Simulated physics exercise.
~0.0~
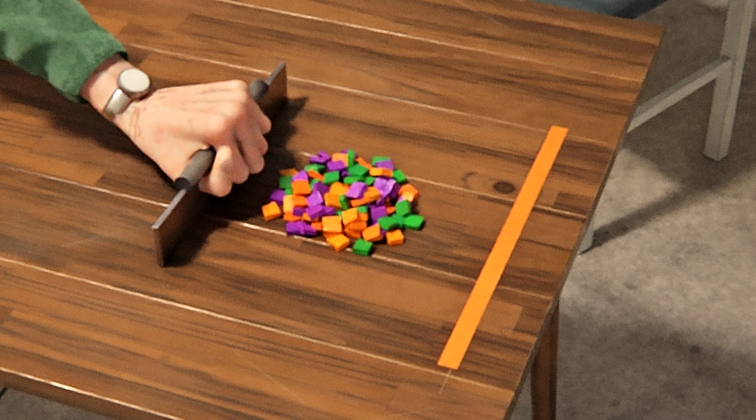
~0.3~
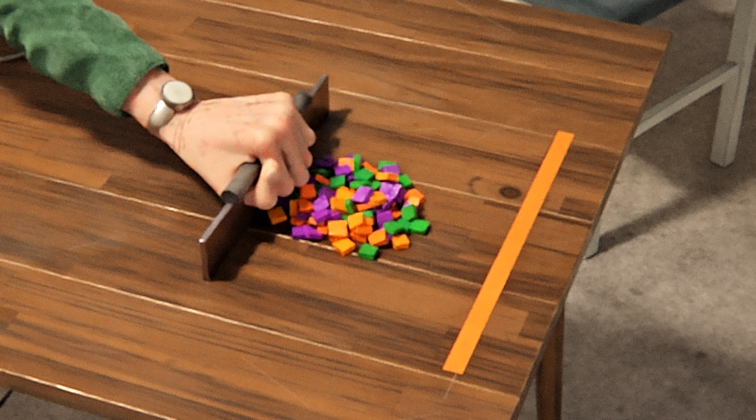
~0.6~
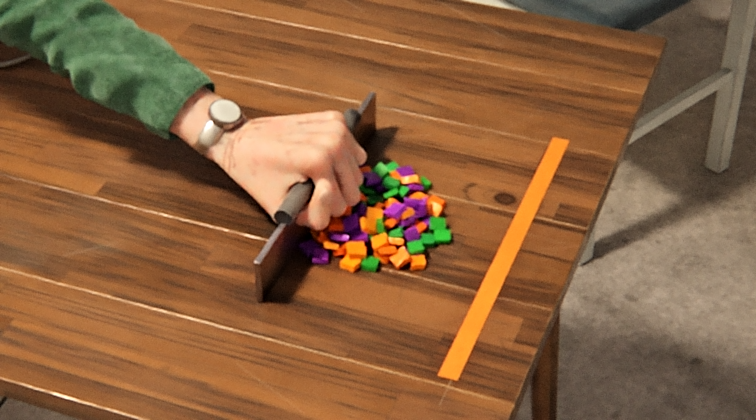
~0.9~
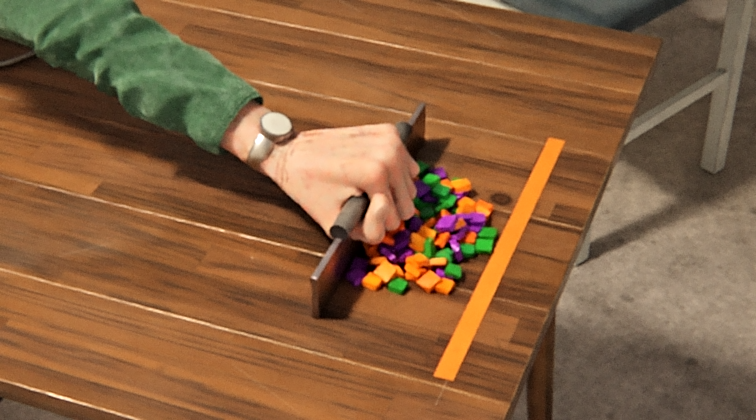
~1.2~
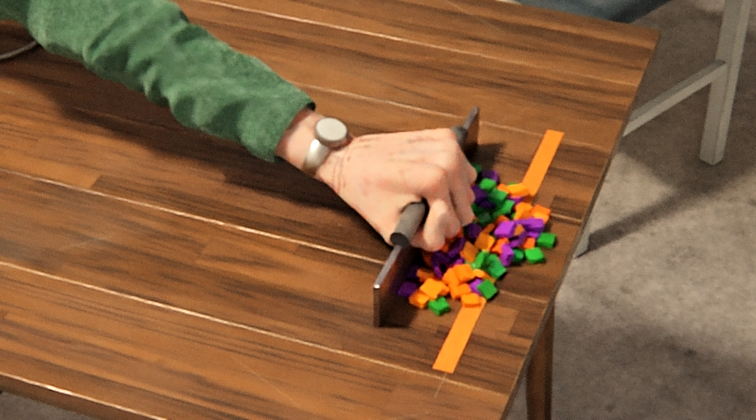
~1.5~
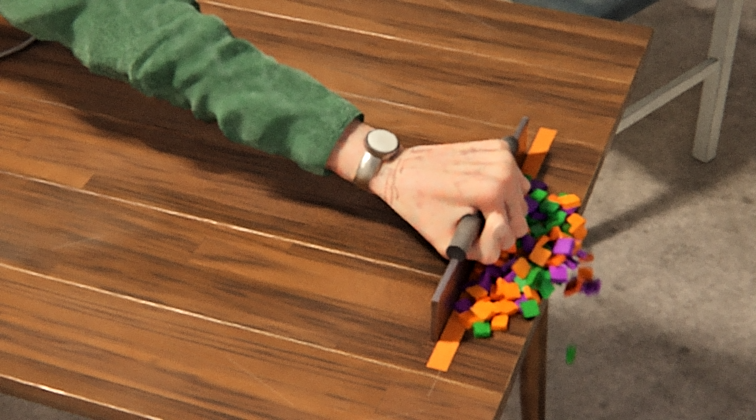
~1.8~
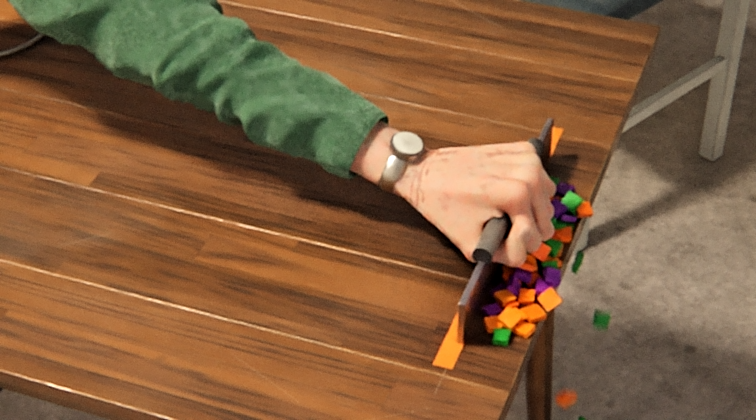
To begin with, a hand in a green sleeve and a wristwatch grips a dark scraper on a wooden table, just left of a loose heap of orange, purple and green pieces. The scraper slides right, meets the heap and starts pushing it towards a strip of orange tape near the table's end. The pieces bunch along the blade and spread over the tape. As the heap reaches the edge, a few pieces begin to drop off. Finally the scraper comes to the tape, with some pieces falling towards the floor and many still crowded along the edge.
